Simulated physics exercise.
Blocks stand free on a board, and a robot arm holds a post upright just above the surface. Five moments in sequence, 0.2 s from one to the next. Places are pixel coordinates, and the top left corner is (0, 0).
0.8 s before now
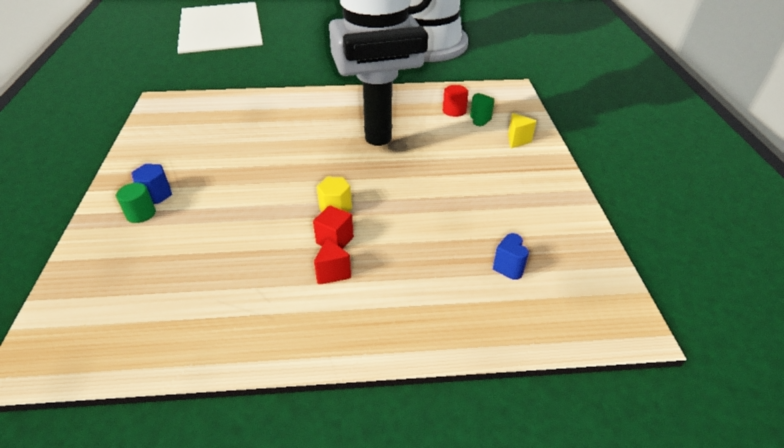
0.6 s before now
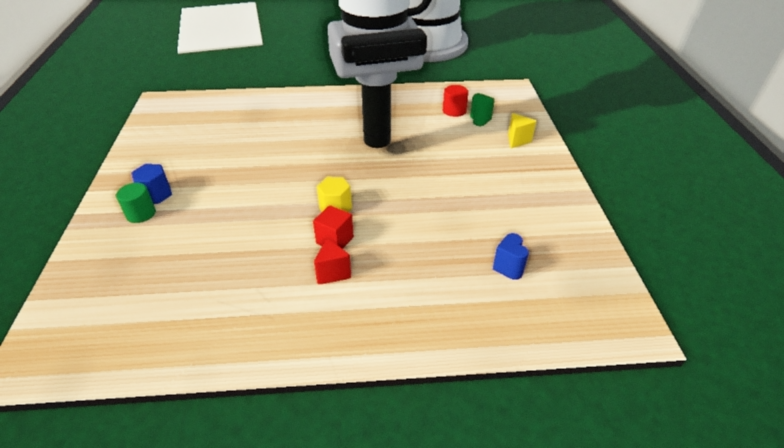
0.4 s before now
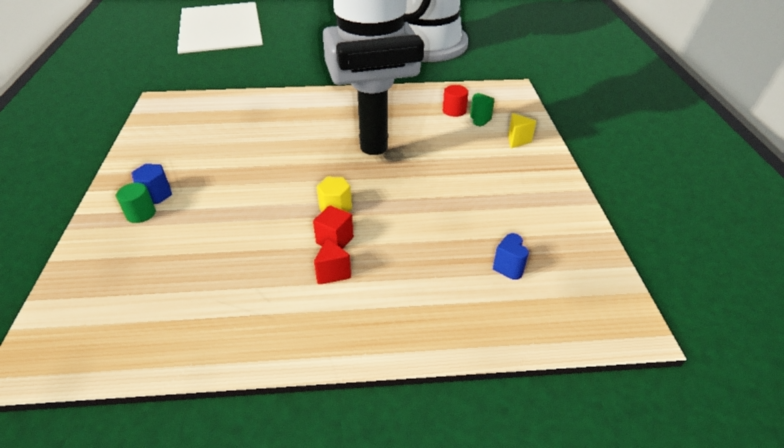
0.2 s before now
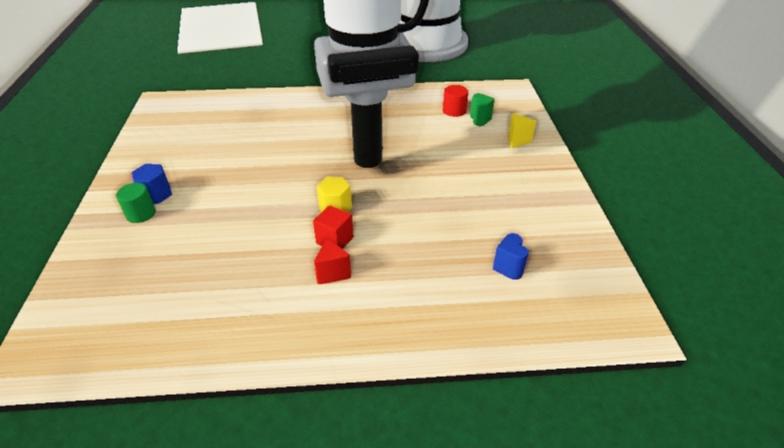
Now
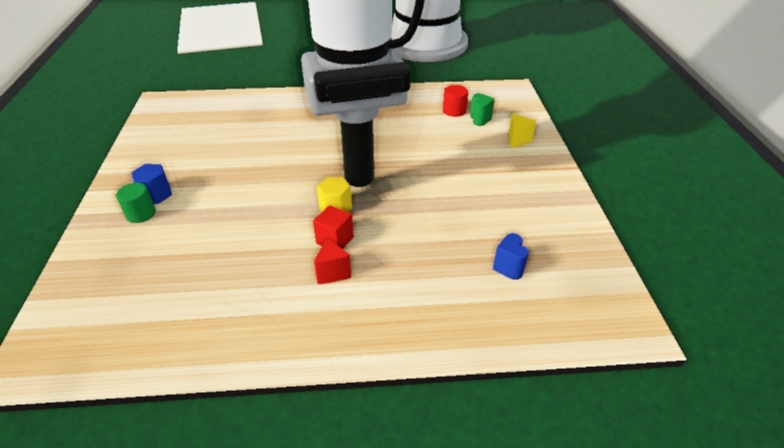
A robot arm holding a dark upright post moves slowly toward the viewer and slightly left over a wooden board, nearing the yellow block behind two red ones, while all the blue, green, red and yellow blocks stay still.
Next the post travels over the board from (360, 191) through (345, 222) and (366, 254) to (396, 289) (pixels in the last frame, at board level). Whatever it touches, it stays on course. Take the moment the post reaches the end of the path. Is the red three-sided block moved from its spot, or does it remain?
In the end it has been moved.
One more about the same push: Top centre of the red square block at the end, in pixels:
Final place: (331, 237).
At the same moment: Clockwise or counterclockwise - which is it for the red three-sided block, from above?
Counterclockwise rotation.
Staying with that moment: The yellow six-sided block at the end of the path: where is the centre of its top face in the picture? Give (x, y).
Just about (311, 201).
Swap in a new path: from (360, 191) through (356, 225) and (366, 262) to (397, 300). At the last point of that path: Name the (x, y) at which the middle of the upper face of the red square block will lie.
The middle of its upper face will lie at (323, 229).
On the path given first. One third of the way, post at (344, 210); red square block at (332, 219); yellow six-sided block at (311, 201), turned 20° clockwise.
Two thirds of the way, post at (366, 242); red three-sided block at (324, 261), turned 25° anticlockwise; red square block at (331, 237), turned 25° clockwise; yellow six-sided block at (311, 201), turned 20° clockwise.
At the end, post at (396, 276); red three-sided block at (324, 261), turned 25° anticlockwise; red square block at (331, 237), turned 25° clockwise; yellow six-sided block at (311, 201), turned 20° clockwise.
